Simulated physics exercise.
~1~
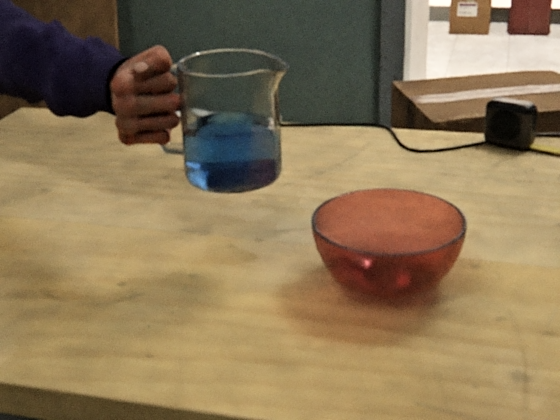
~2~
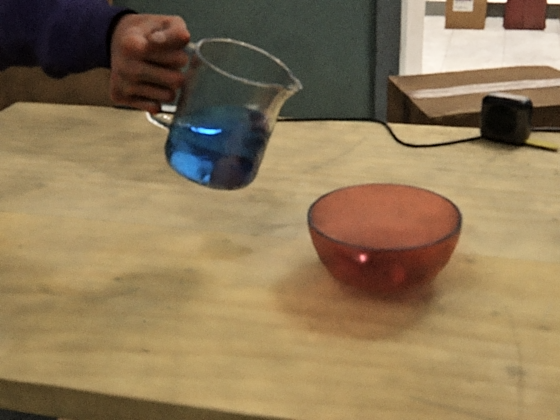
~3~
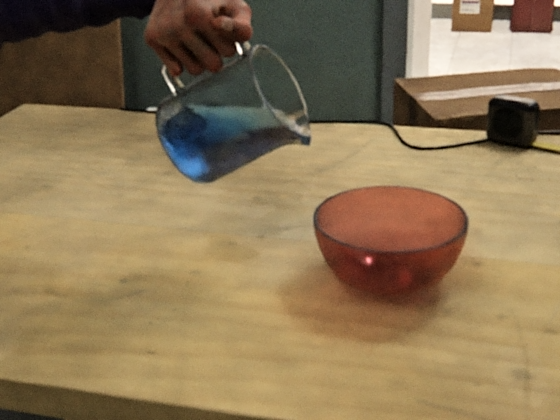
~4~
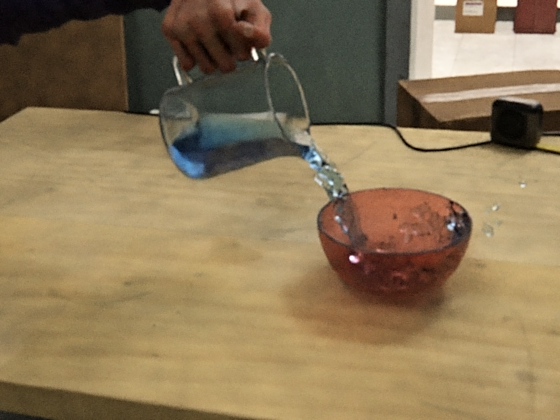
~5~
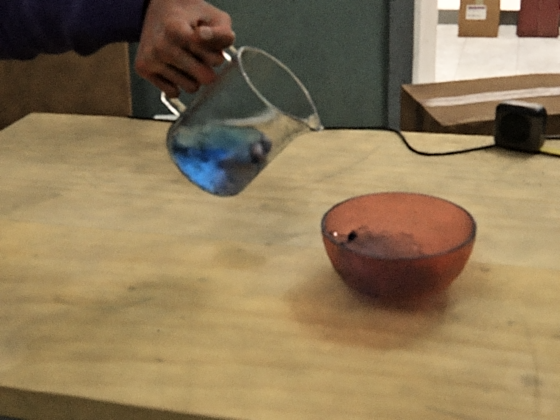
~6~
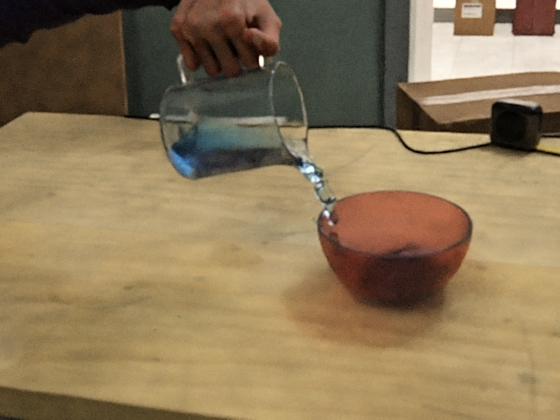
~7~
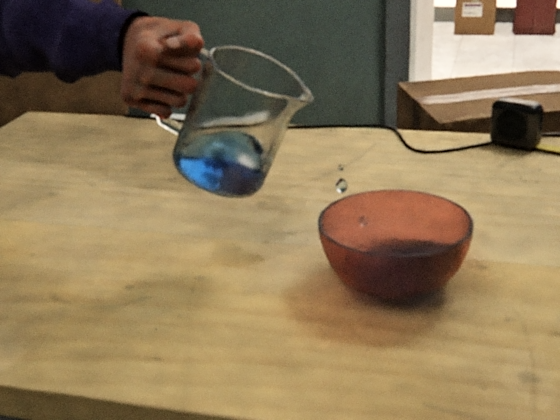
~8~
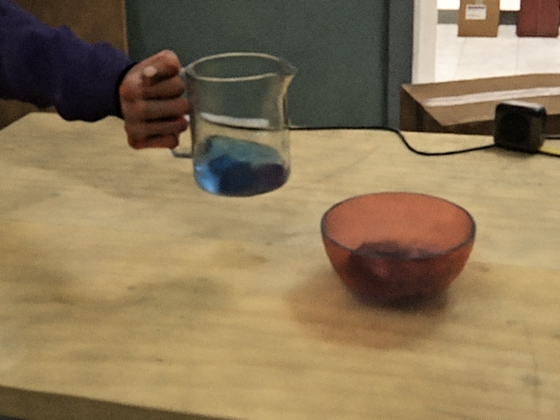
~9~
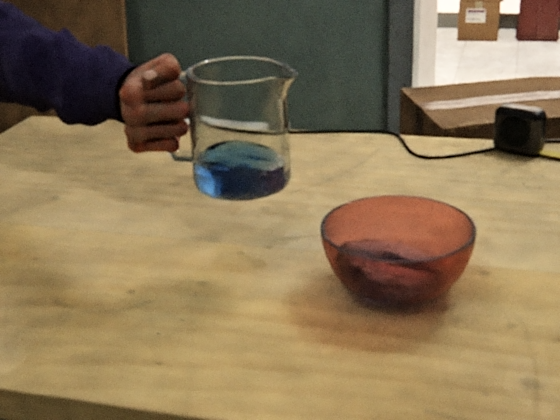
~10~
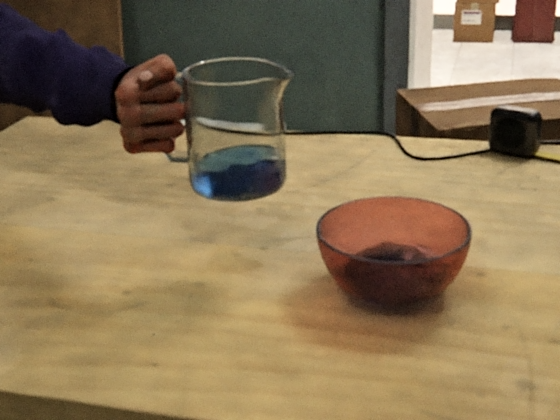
The clip opens with a hand in a purple sleeve holding a clear glass jug of blue liquid above a wooden table, to the left of an empty, see-through red bowl. The hand tips the jug steeply to the right until liquid streams into the bowl, splashing, with a few drops flying past its far rim. The jug eases partly back and the stream stops. It then tips steeply again, sending a second, thinner stream into the bowl. Finally the hand levels the jug as last drops fall, leaving some blue liquid in it and a dark pool settling in the bowl.
